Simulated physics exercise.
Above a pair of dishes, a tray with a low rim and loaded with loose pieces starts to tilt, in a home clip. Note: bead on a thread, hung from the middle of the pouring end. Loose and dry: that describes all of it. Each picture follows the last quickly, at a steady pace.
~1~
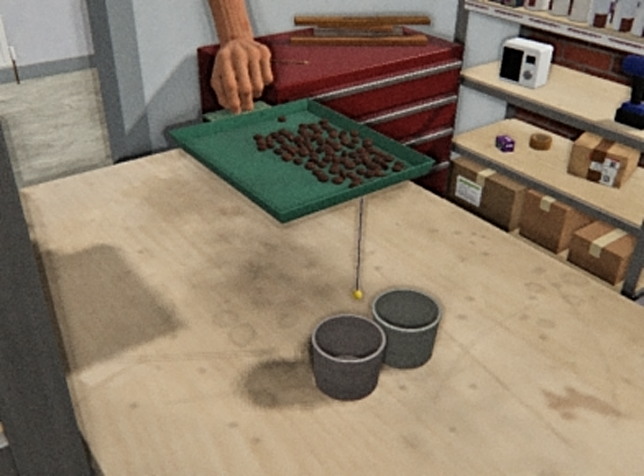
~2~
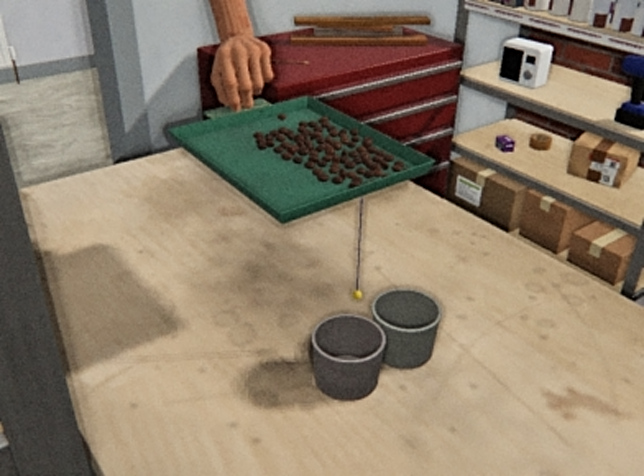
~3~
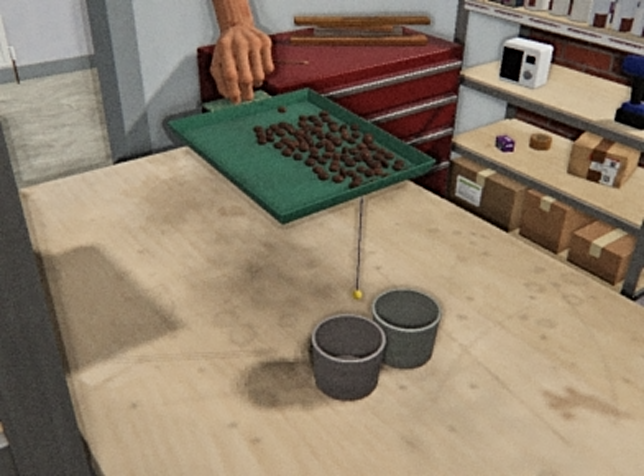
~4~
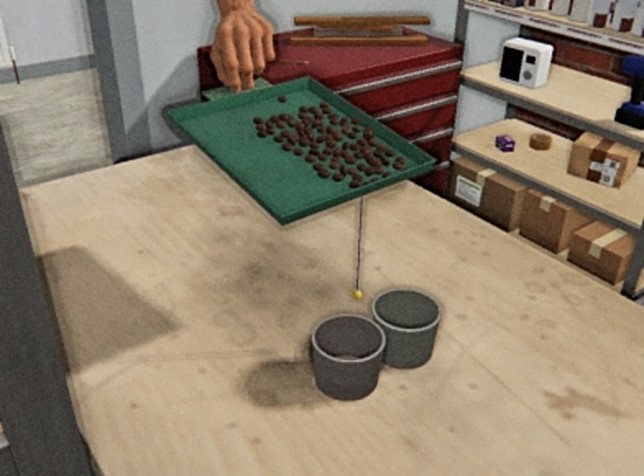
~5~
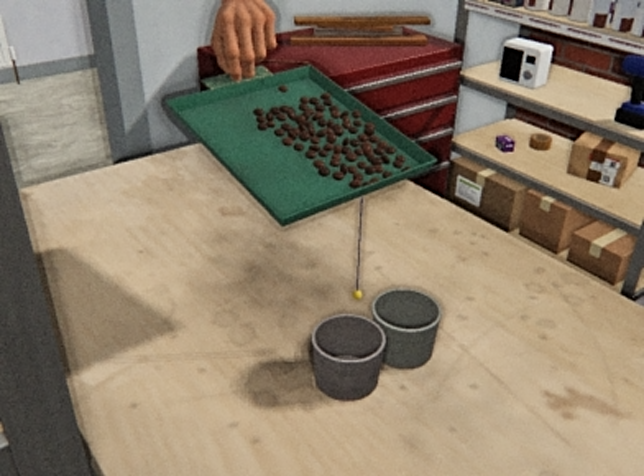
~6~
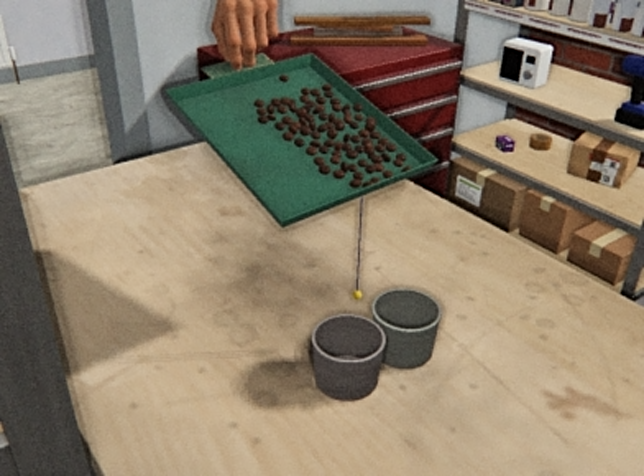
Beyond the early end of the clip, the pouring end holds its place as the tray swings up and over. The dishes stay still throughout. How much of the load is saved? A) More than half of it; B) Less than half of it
More than half of it.
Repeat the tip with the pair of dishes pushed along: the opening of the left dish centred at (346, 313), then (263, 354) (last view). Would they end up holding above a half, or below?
In the first position shy of half, in the second shy of half.
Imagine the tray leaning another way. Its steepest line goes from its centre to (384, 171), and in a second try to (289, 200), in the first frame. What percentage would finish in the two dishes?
Case one near 10 %; case two near 10 %.
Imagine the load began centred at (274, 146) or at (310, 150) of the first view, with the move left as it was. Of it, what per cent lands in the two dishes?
You'd get near 50 percent first and near 60 percent after that.
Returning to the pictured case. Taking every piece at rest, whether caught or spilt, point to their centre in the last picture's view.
Roughly at (356, 373).
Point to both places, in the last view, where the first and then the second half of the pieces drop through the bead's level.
For the early half I get (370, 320), and for the late half (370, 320).
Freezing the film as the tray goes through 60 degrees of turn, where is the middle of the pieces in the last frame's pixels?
Near the pixel (364, 179).
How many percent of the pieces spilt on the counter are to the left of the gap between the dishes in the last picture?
My estimate is some 60 per cent.
Soon, tray tipped steeply; nearly all on the tray; a small part in the air.
A while on, tray tipped right over; about a third on the tray; about a quarter in the left dish; a small part in the right dish; a small part outside both; a small part in the air.
Towards the end, tray tipped past a quarter turn; about half in the left dish; about a quarter in the right dish; about a third outside both.
Finally, tray tipped past a quarter turn; about half in the left dish; about a quarter in the right dish; about a third outside both.
